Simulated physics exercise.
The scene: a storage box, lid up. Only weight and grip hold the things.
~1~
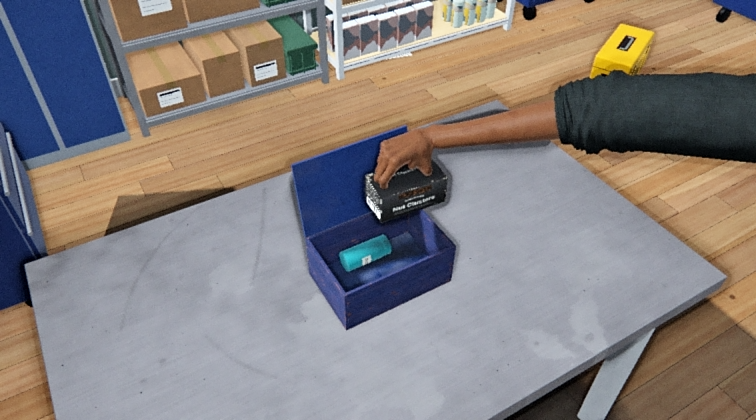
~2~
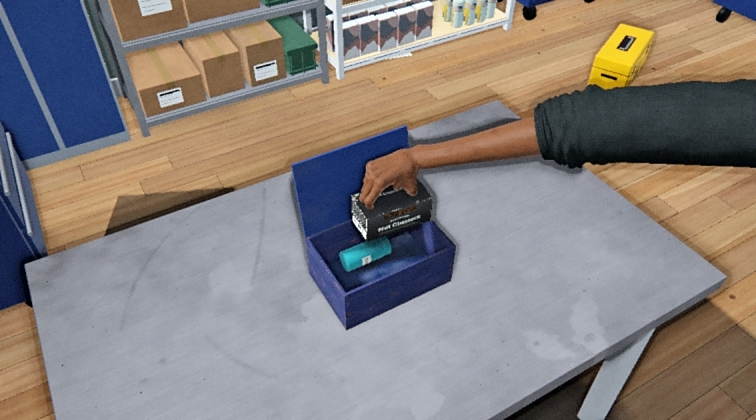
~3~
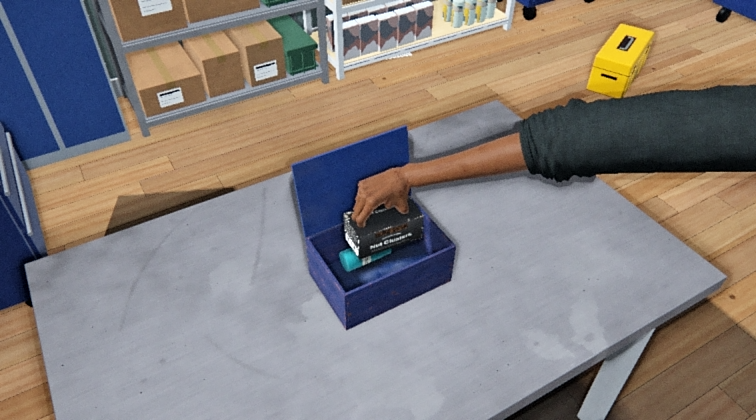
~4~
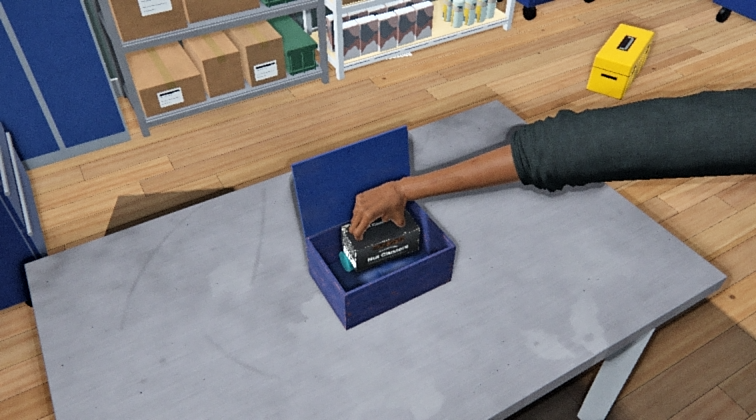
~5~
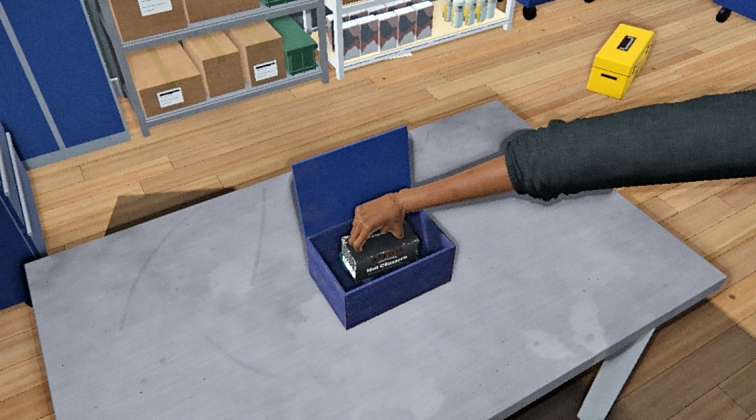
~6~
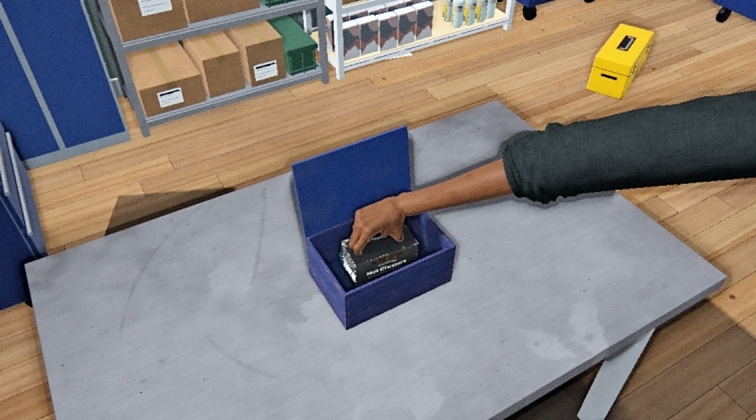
A hand lowered a black carton into an open blue storage box on a gray table, shifting slightly left on the way down and gradually covering the turquoise shaker that lay inside.
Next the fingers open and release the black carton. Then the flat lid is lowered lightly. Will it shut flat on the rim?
It shuts flat.
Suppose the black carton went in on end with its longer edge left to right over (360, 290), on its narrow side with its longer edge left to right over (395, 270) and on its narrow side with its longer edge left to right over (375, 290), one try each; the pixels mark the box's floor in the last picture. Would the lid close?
First try: It stays ajar; second try: It shuts flat; third try: It shuts flat.
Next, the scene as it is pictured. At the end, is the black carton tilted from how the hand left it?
The black carton stays as placed.
Then, 1.20 s past the last view, lid 82° above the rim; black carton displaced a little near (381, 271).
Then, 1.80 s past the last view, lid 33° above the rim; black carton displaced a little near (381, 271).
Finally, lid shut; moved from the start, black carton; turquoise shaker still in place. Final places as the last picture's camera would see them, black carton near (381, 271).
